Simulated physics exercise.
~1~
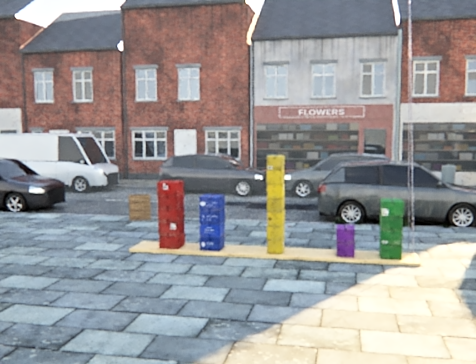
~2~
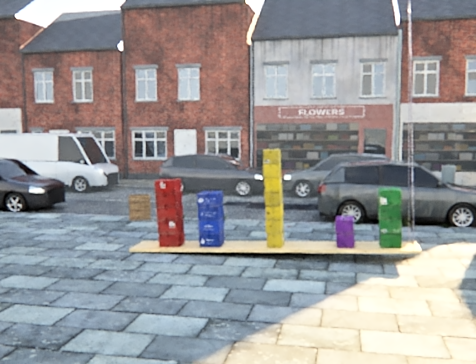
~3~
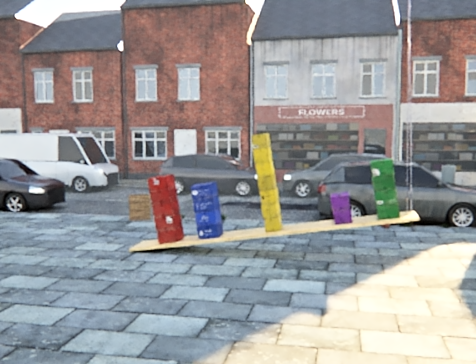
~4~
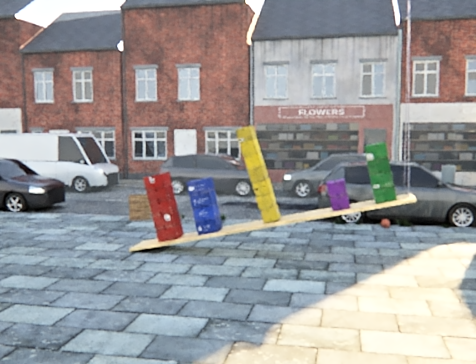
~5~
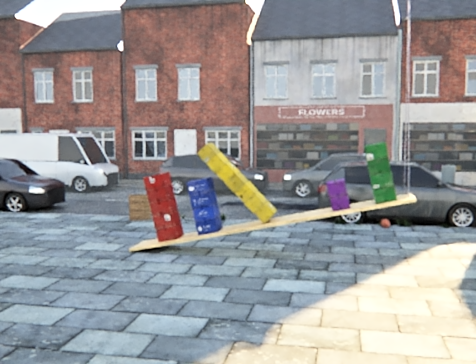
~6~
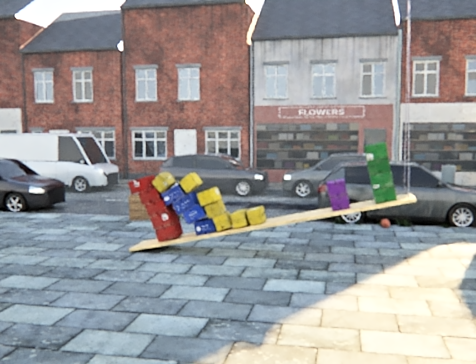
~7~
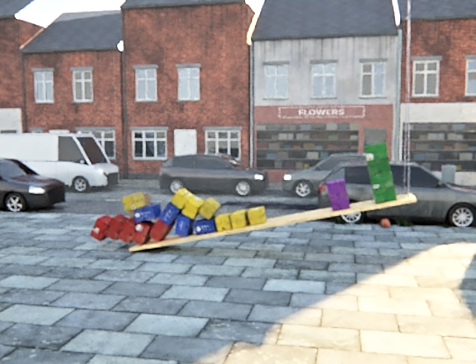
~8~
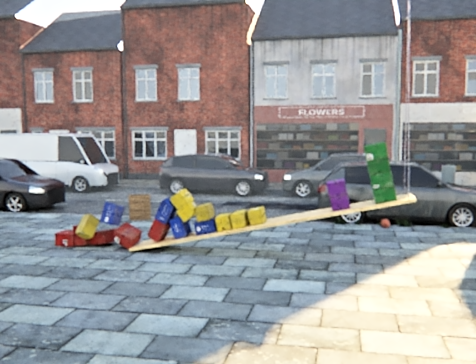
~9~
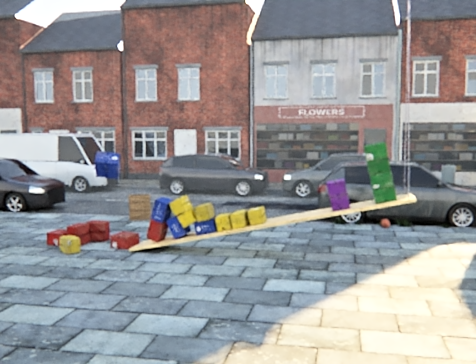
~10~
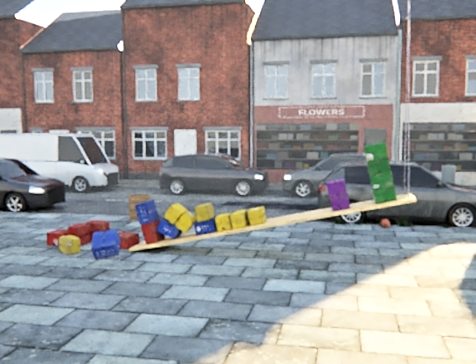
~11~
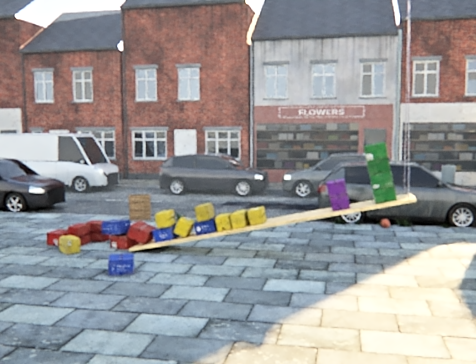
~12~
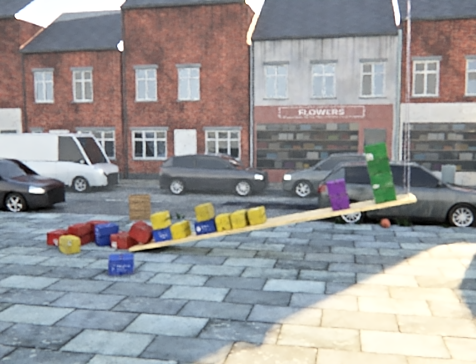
A board holding five stacks of coloured boxes rose at its right end, and the tall yellow stack toppled left into the blue and red ones, spilling boxes onto the paving, while the purple and green stacks stayed standing on the slope.
